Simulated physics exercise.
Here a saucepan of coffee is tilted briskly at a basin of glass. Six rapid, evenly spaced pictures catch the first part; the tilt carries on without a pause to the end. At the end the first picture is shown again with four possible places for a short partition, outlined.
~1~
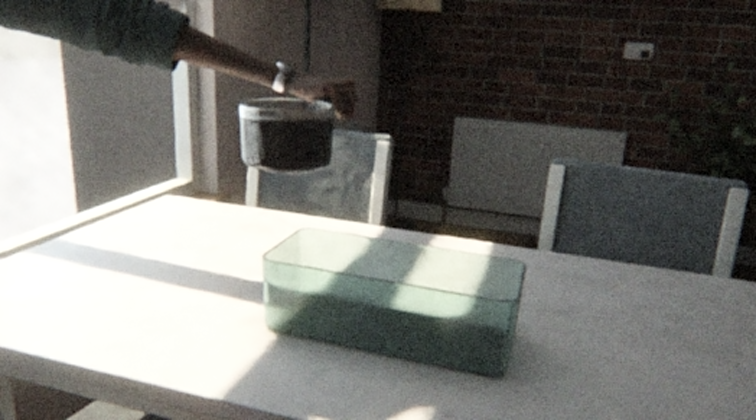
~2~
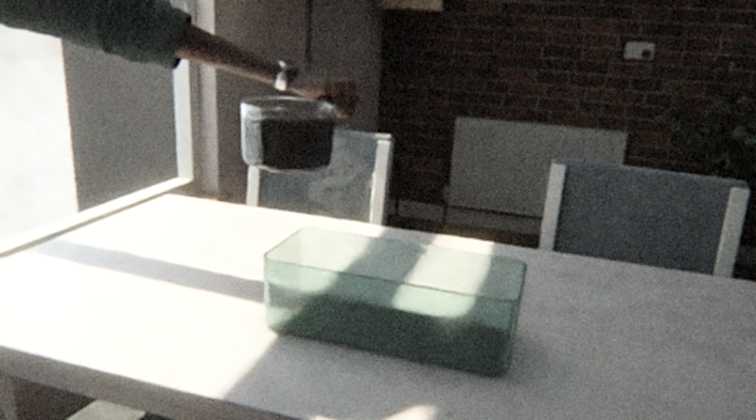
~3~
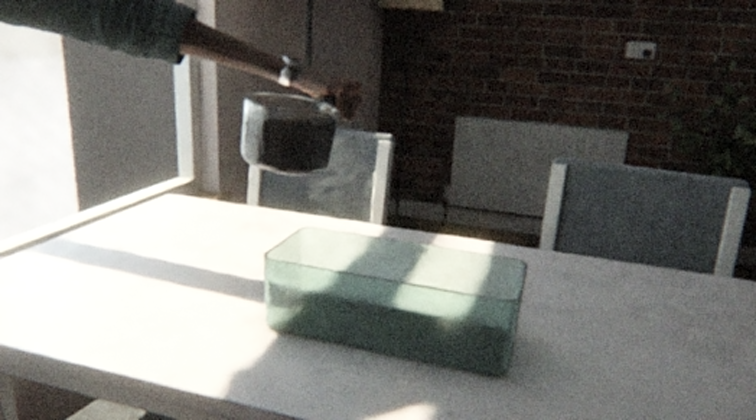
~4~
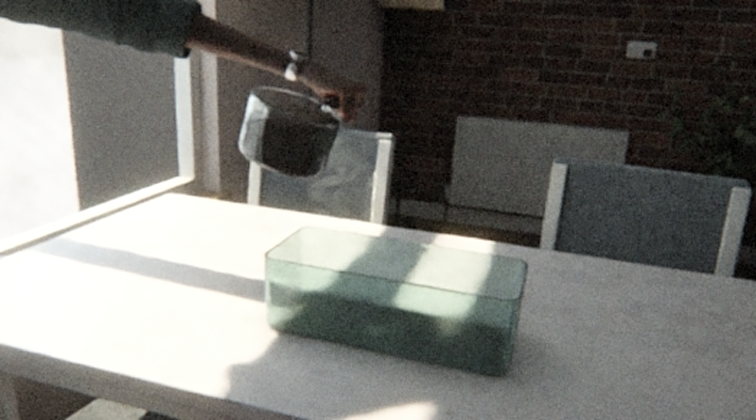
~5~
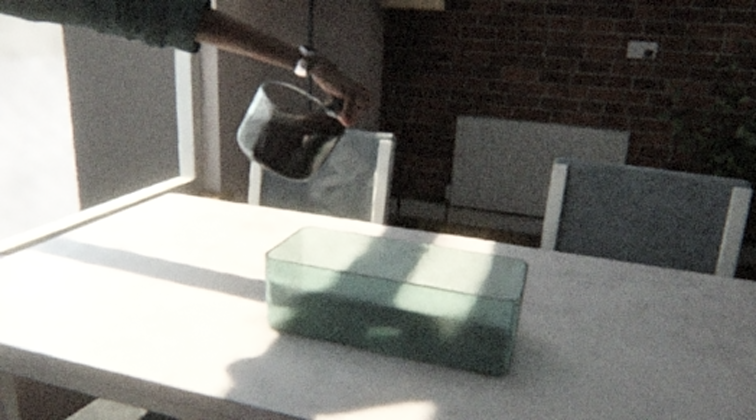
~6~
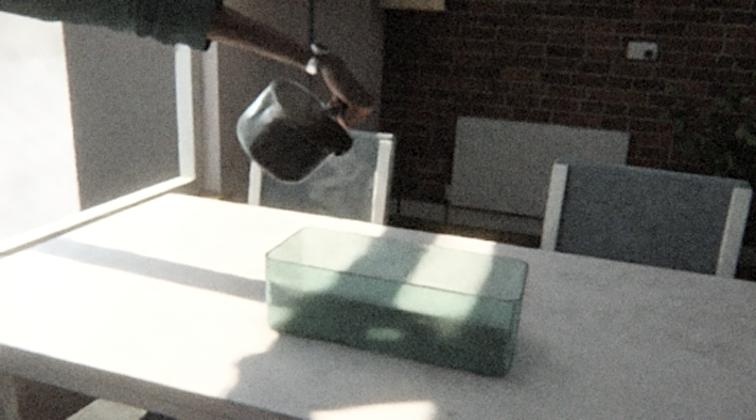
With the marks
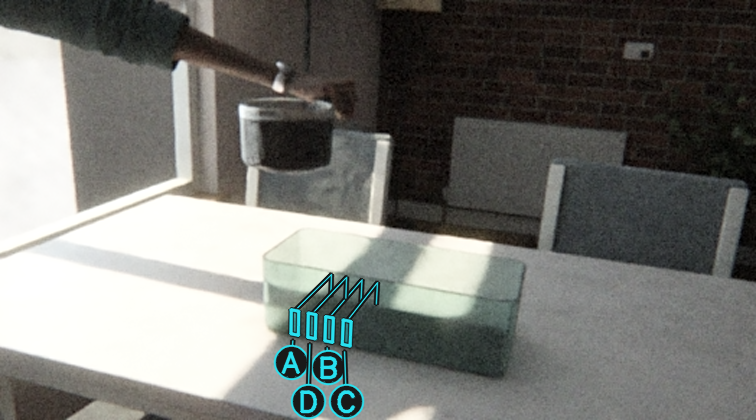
Sunlit dining room, a hand holding a pot of coffee above a glass basin, tilting it rightward until coffee crosses the lip.
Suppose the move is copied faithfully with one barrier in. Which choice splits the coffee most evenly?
The best position is C.
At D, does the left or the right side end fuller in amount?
The right one.
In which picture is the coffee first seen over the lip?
In picture 5.
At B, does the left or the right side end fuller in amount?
The right side.
On the marked copy, A at (292, 340); B at (327, 347); C at (344, 351); D at (309, 344).
With A, about 7 % ends left of the wall and 88 % right of it; 5 % is lost outside.
With B, about 30 % ends left of the wall and 66 % right of it; 3 % is lost outside.
With C, about 47 % ends left of the wall and 49 % right of it; 4 % is lost outside.
With D, about 12 % ends left of the wall and 86 % right of it; 3 % is lost outside.
